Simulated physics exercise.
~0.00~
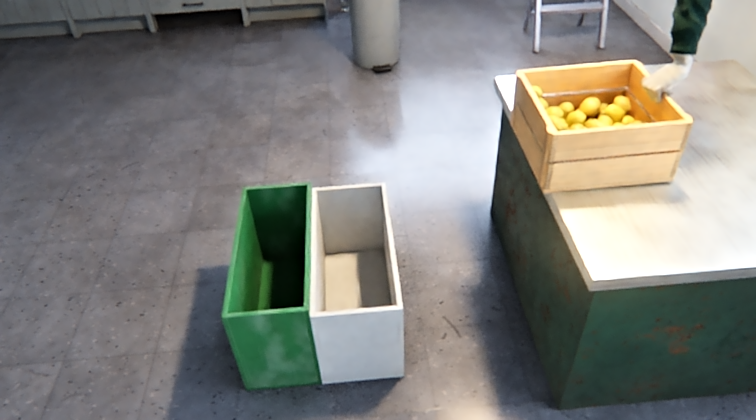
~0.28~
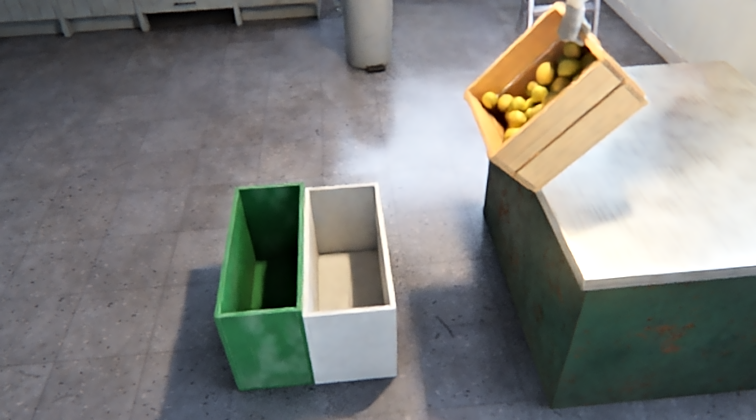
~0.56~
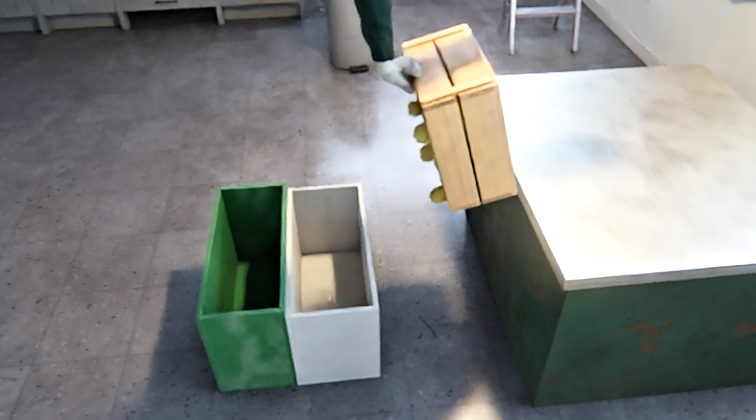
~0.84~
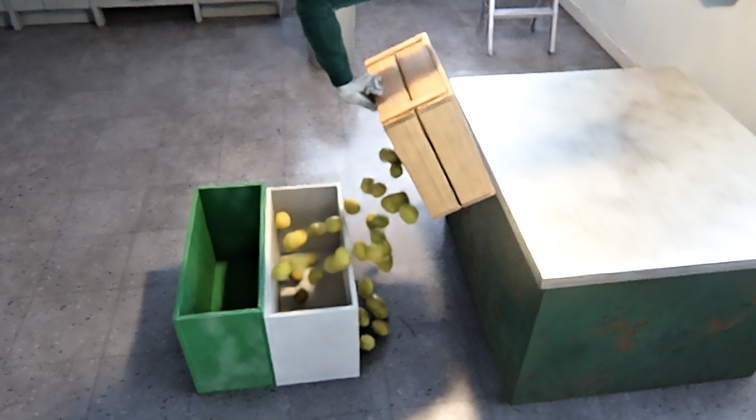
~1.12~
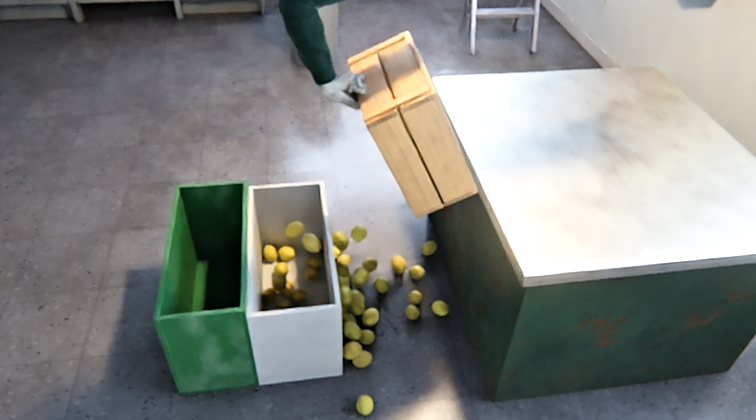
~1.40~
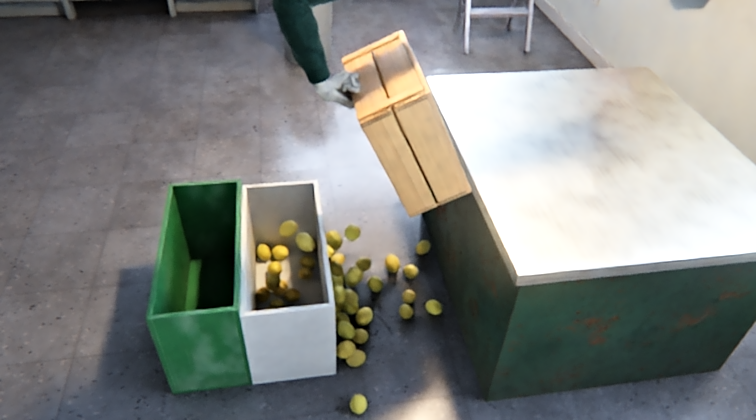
A gloved hand tips a wooden crate, spilling lemons into the white tote and onto the floor.
